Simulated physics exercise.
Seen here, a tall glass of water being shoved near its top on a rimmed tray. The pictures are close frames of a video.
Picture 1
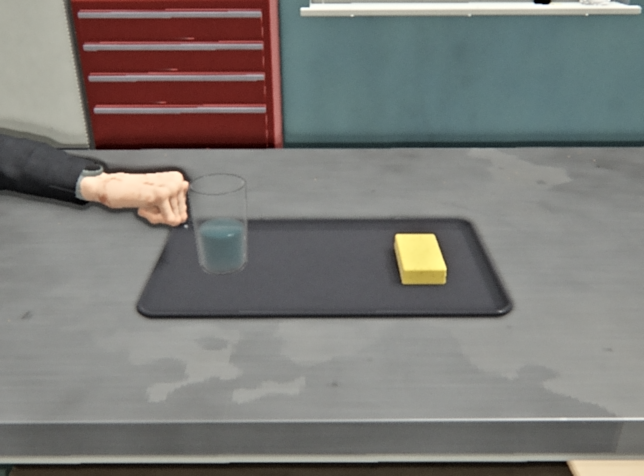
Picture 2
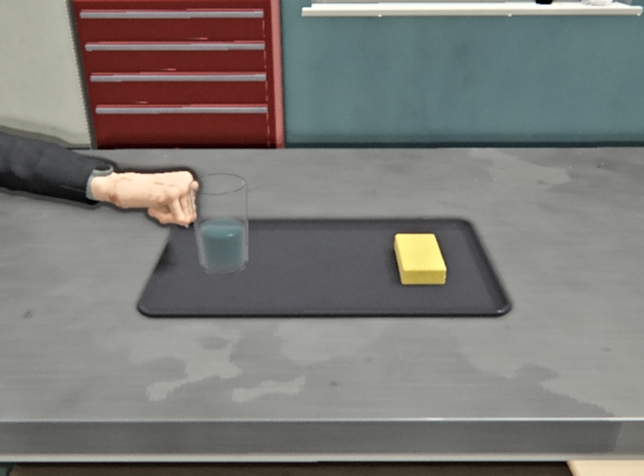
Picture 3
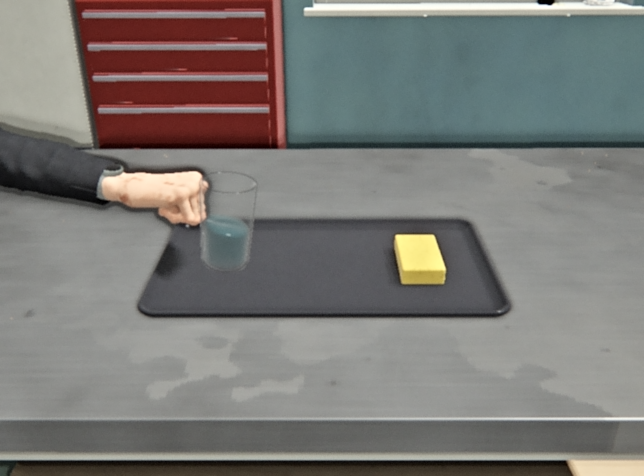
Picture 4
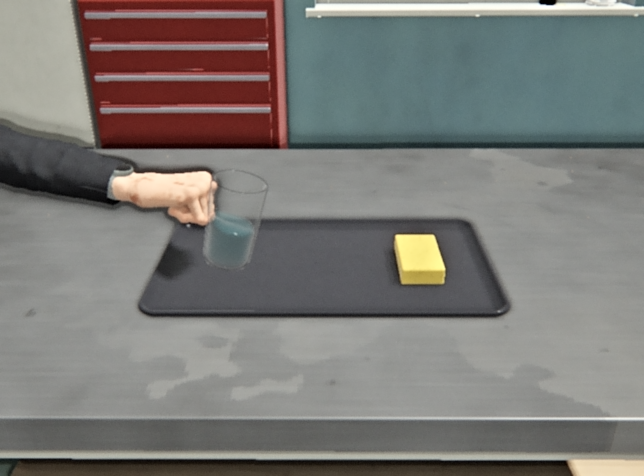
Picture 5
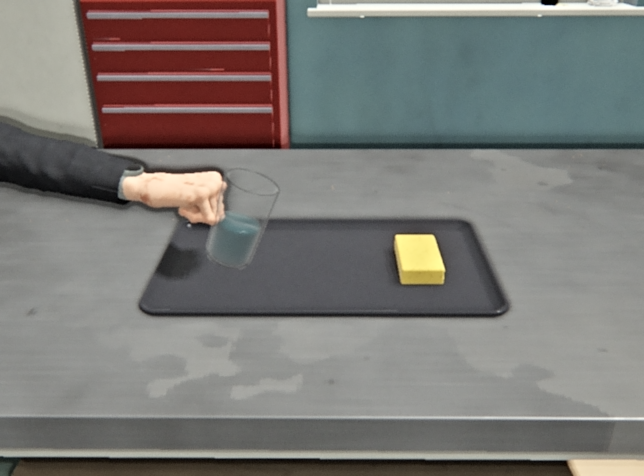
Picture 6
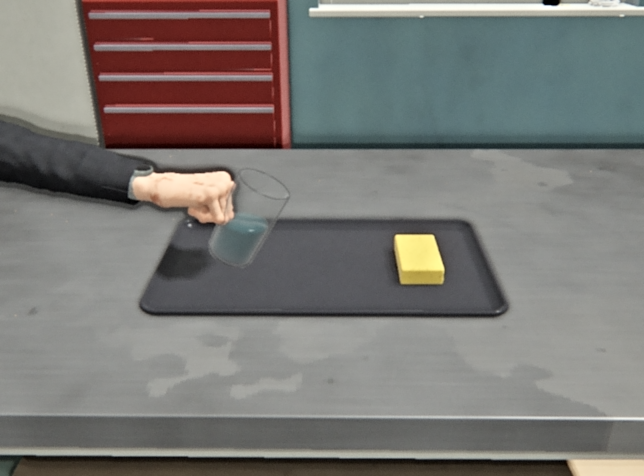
A glass of blue-tinted water on a dark tray was pushed near its top by a hand from the left, and leaned steadily further to the right, toward a yellow block.
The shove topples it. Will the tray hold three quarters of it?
In the end under a quarter gets off the tray.
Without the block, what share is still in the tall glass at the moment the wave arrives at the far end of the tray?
Close to 40 per cent.
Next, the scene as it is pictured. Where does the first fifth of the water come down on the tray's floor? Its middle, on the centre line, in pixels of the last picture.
Around (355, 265).
A moment on, the tall glass is falling and 100 per cent is in the glass, 0 on the tray and 0 above or beyond its rim.
Next, the tall glass lies on its side and 89 per cent is in the glass, 4 on the tray and 7 above or beyond its rim.
Then the tall glass lies on its side and 44 per cent is in the glass, 39 on the tray and 17 above or beyond its rim.
Later the tall glass lies on its side and 22 per cent is in the glass, 71 on the tray and 7 above or beyond its rim.
Finally, 95 per cent is held by tray and glass, 5 is off the tray.
